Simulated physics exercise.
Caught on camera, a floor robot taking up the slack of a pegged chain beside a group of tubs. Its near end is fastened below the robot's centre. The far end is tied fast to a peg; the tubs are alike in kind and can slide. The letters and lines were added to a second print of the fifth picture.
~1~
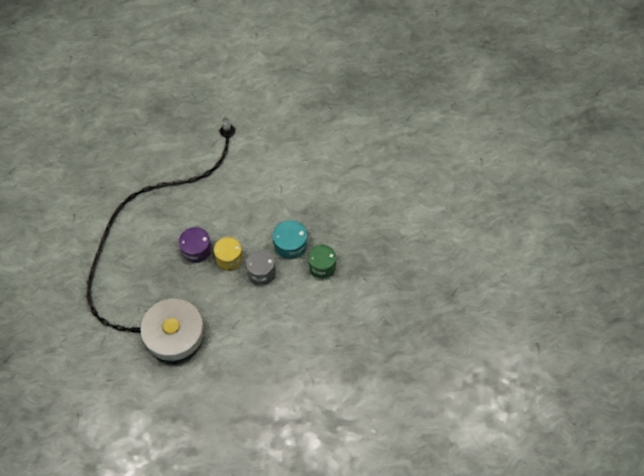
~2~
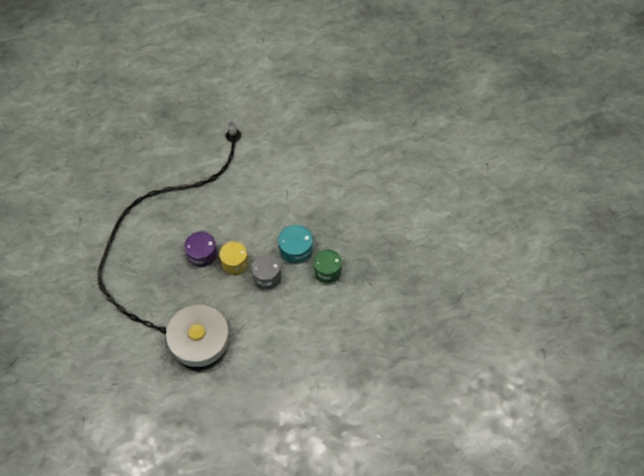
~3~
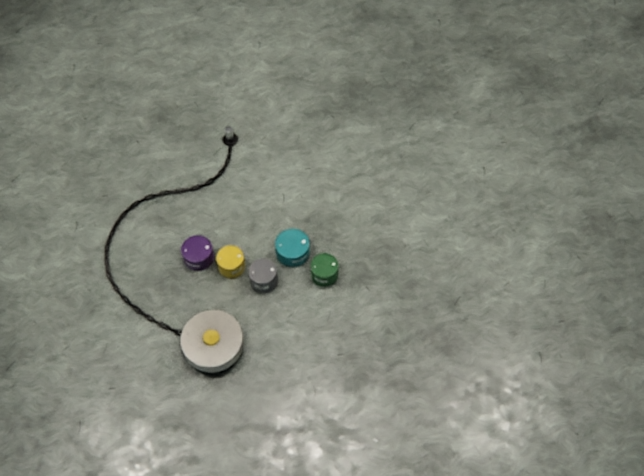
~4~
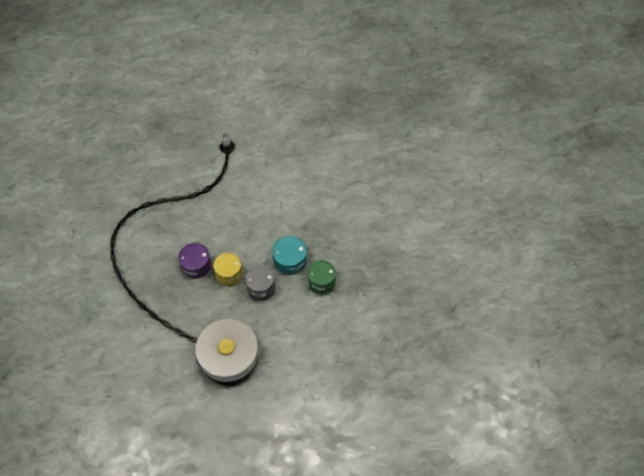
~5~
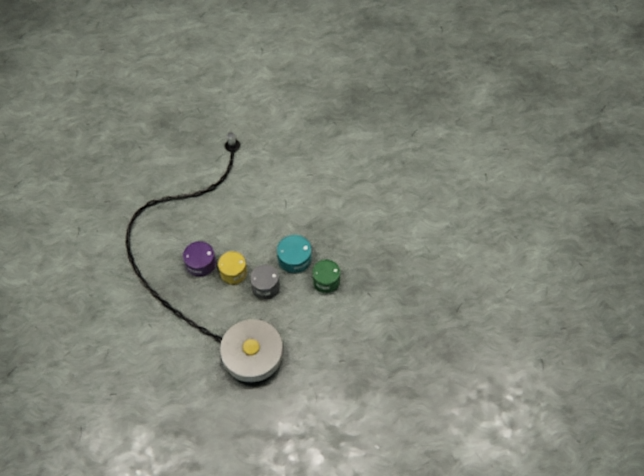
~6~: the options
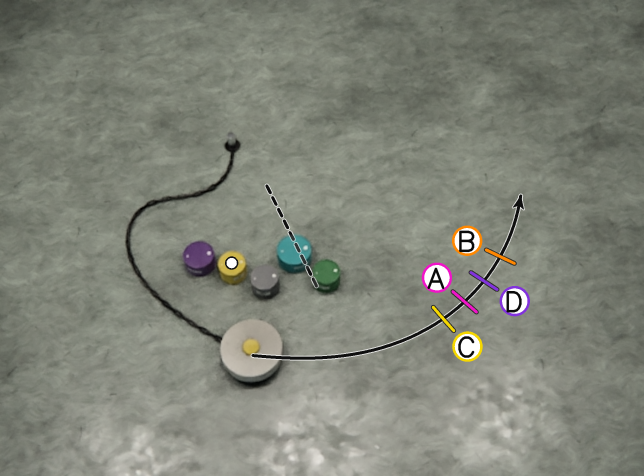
A pale round robot with a yellow centre sits at lower left on a mottled grey-green floor, seen from high above. A dark chain curves from it around the left of five small tubs, purple, yellow, grey, turquoise and green, to a small peg above them. The robot glides right and slightly down, drawing the chain's lower part straighter, while the tubs stay put and the view shifts slightly.
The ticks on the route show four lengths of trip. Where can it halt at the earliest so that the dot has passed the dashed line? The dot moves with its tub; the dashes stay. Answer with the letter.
At B, and not before.
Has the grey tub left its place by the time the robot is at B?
By then, yes.
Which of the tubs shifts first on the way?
The purple one.
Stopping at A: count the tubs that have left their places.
By then, four.
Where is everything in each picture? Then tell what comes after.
The first frame shows peg (227, 126); grey tub (261, 267); yellow tub (228, 254).
The second frame shows robot (198, 336); turquoise tub (296, 244).
The third frame shows robot (213, 342); purple tub (198, 253).
The fourth frame shows robot (228, 351); grey tub (261, 283).
The fifth frame shows robot (252, 351); turquoise tub (294, 254); green tub (326, 276); purple tub (200, 259).
On the marked copy, A at (465, 302); B at (500, 257); C at (443, 319); D at (484, 281); the dashed line at (290, 233); the route from (253, 356) via (435, 324) to (521, 196); the white dot at (232, 263).
Taking B. A third of the way, robot (359, 349); yellow tub (233, 268).
Two thirds of the way, robot (450, 310); grey tub (277, 273); yellow tub (257, 258); purple tub (246, 236).
When it is over, robot (502, 252); grey tub (316, 248); yellow tub (293, 236); turquoise tub (318, 222); green tub (343, 250); purple tub (278, 216); the dot on the yellow tub is over the dashed line.
As for the rest, A leaves the dotted tub short, at (268, 251); C leaves the dotted tub short, at (253, 261); D leaves the dotted tub short, at (282, 245).
